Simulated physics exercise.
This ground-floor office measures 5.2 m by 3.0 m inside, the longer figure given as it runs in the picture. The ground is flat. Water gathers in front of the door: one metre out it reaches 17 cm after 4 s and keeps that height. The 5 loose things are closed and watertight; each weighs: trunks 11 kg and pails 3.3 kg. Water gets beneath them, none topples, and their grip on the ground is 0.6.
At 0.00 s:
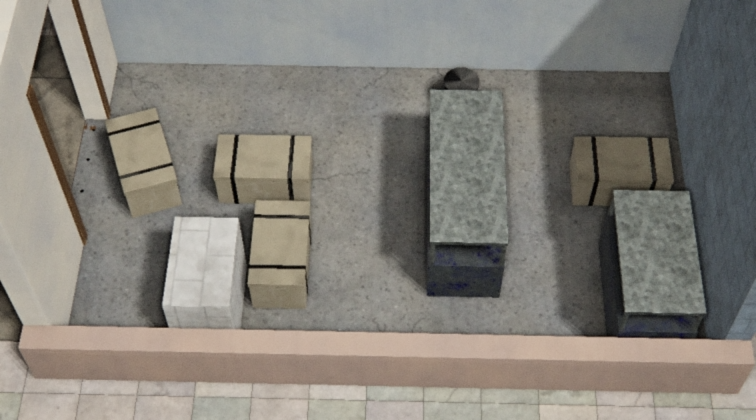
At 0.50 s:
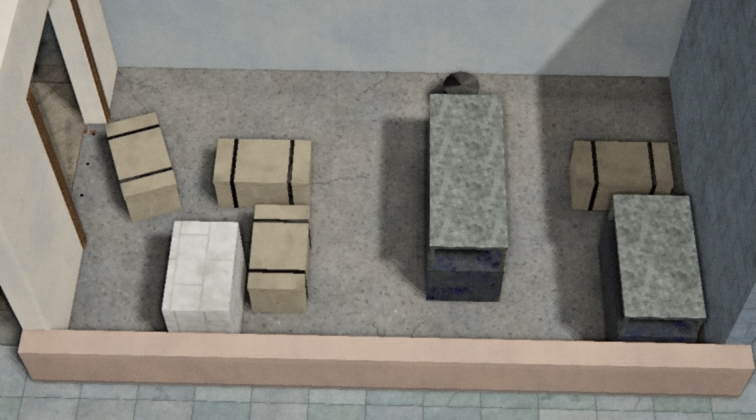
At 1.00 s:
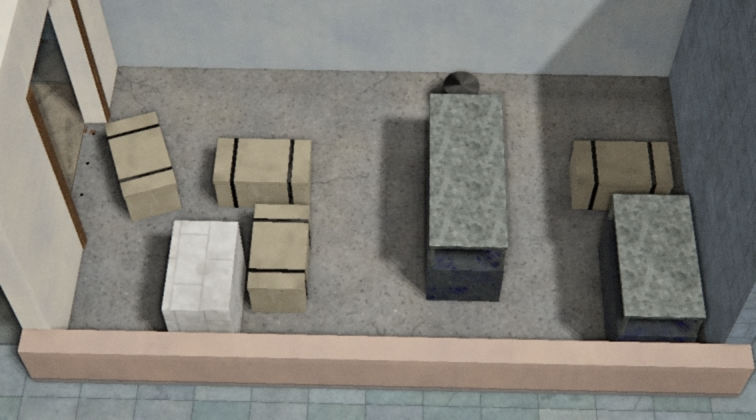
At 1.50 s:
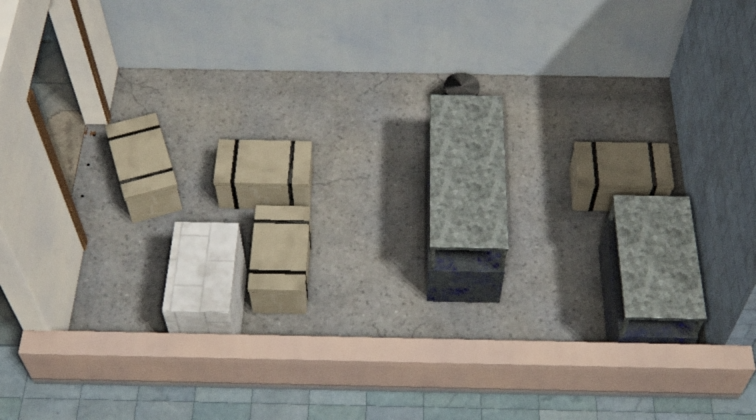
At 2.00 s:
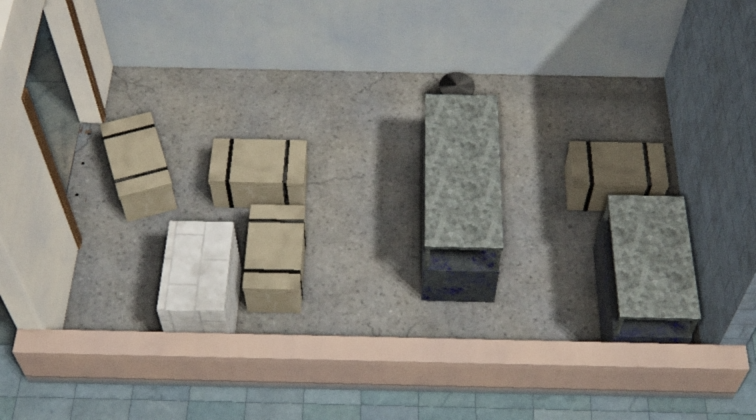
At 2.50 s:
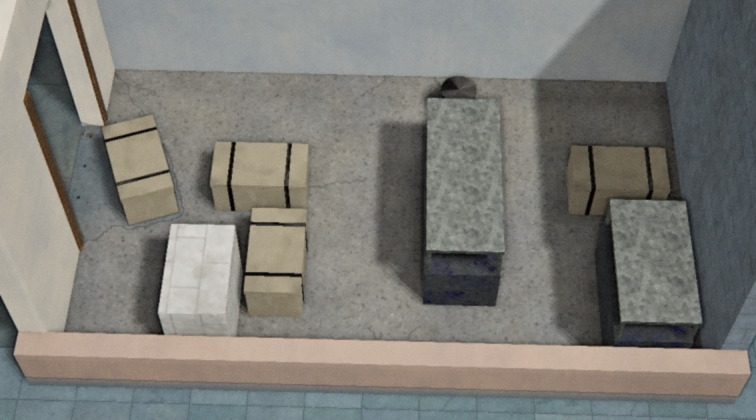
Bluish water spreads over the tiles outside the low front wall and into the doorway at left, reaching the floor's edge just inside, while the view jolts very slightly. The small room, seen from high above its front, has a grey floor and pale walls. Tan black-banded boxes, a white block at left and grey-topped dark blocks at centre and right all stay put.
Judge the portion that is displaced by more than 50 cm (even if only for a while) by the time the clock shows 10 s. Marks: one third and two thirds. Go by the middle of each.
That comes to at least two thirds.
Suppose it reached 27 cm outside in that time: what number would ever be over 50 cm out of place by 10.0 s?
In that case 5 of them.
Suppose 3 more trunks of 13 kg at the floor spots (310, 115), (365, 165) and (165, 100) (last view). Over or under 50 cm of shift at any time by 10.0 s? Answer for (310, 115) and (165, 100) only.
In that order: Over, under.
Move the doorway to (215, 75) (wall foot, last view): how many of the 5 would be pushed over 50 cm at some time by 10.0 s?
In that case 3 of them.
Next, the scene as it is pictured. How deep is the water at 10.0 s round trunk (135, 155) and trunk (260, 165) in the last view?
Roughly 9 and 9 cm.
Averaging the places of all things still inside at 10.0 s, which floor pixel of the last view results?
At about (483, 190).
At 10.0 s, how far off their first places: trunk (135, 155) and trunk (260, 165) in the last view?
In that order: 250 cm, 120 cm.
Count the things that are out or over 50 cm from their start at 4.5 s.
I count 1.
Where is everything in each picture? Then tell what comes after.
A trunk at (263, 156), on the bottom; a trunk at (279, 242), on the bottom; 0.0 m2 under water; 0 of 5 have shifted, in the first frame.
A trunk at (263, 161) rests on the ground; a trunk at (279, 246) rests on the ground; 0.0 m2 under water; 0 of 5 have shifted, in the second frame.
A trunk at (263, 160), on the bottom; a trunk at (279, 245), on the bottom; 0.0 m2 under water; 0 of 5 have shifted, in the third frame.
A trunk at (263, 161) rests on the ground; a trunk at (280, 247), on the bottom; water covers 0.0 m2; 0 of 5 have shifted, in the fourth frame.
A trunk at (258, 160), on the bottom; a trunk at (274, 246), on the bottom; 0.0 m2 under water; 0 of 5 have shifted, in the fifth frame.
A trunk at (260, 164), on the bottom; a trunk at (276, 249) rests on the ground; 0.3 m2 under water; 0 of 5 have shifted, in the sixth frame.
After 3.5 s 0 of 5 are over 50 cm from their spots; 0 afloat.
After 4.5 s 1 of 5 are over 50 cm from their spots; 1 afloat.
After 7.0 s 4 of 5 are over 50 cm from their spots; 3 afloat.
After 10.0 s 4 of 5 are over 50 cm from their spots, and 4 have been at some point; 5 afloat.
